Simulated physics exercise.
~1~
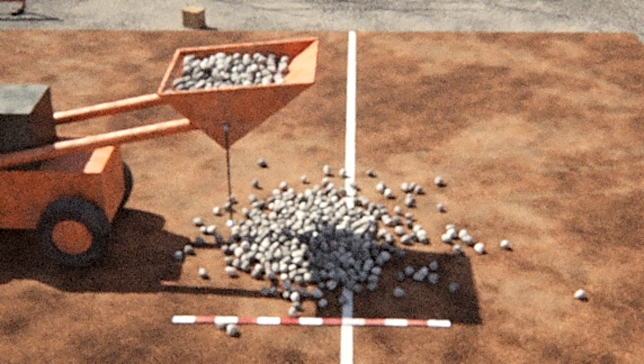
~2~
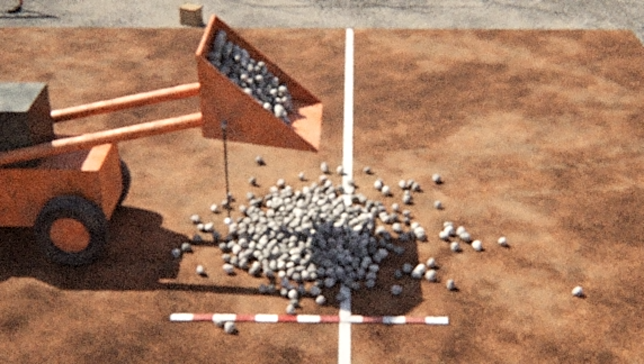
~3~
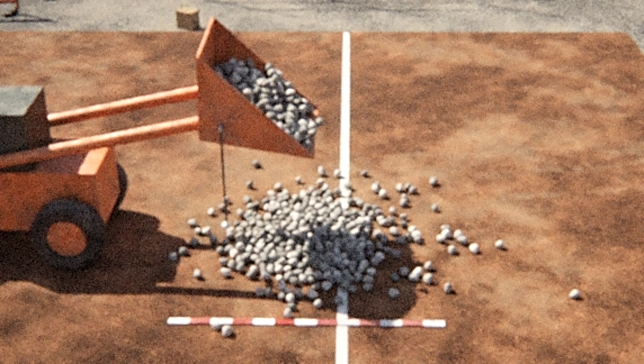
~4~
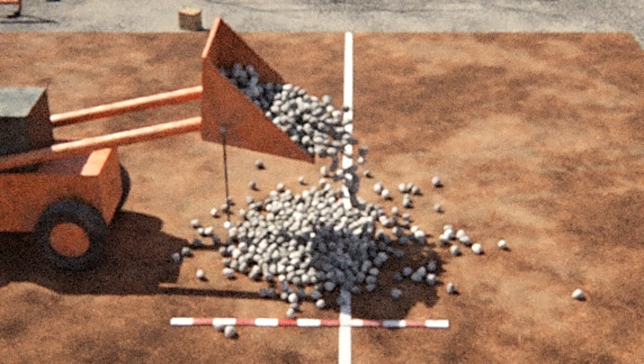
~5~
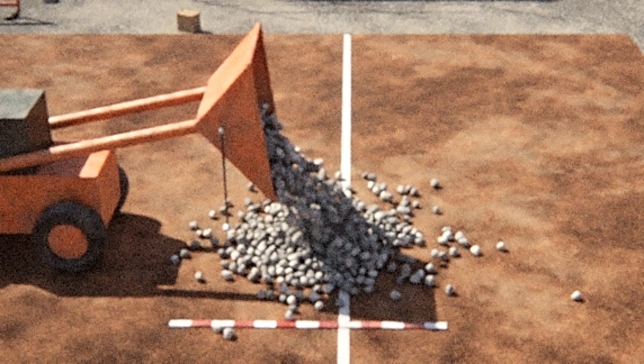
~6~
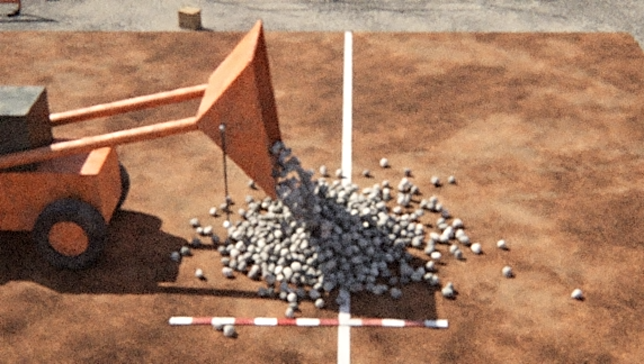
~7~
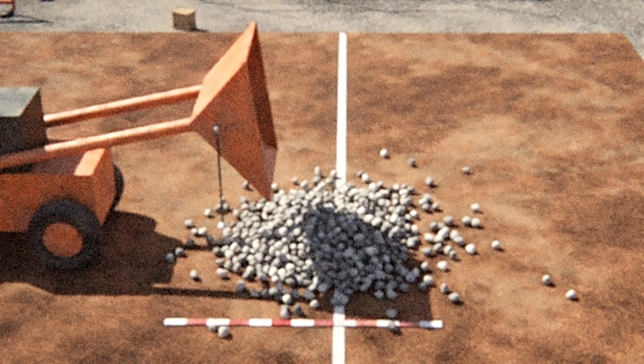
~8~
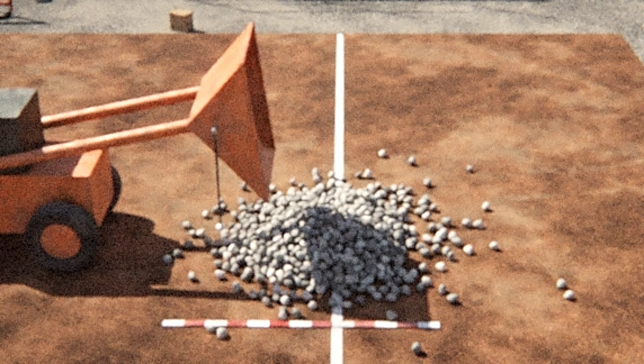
The clip opens on an orange loader at the left, its raised bucket full of round grey stones above a loose pile that straddles a white line on reddish-brown ground. The bucket tips forward to the right and pauses, with the stones still inside. They then begin to spill over its lip, and the bucket tilts further until it points steeply down. The stones pour onto the pile, spreading it to the right past the line, while a few roll away. At the end the bucket hangs empty and still beside a broader heap.
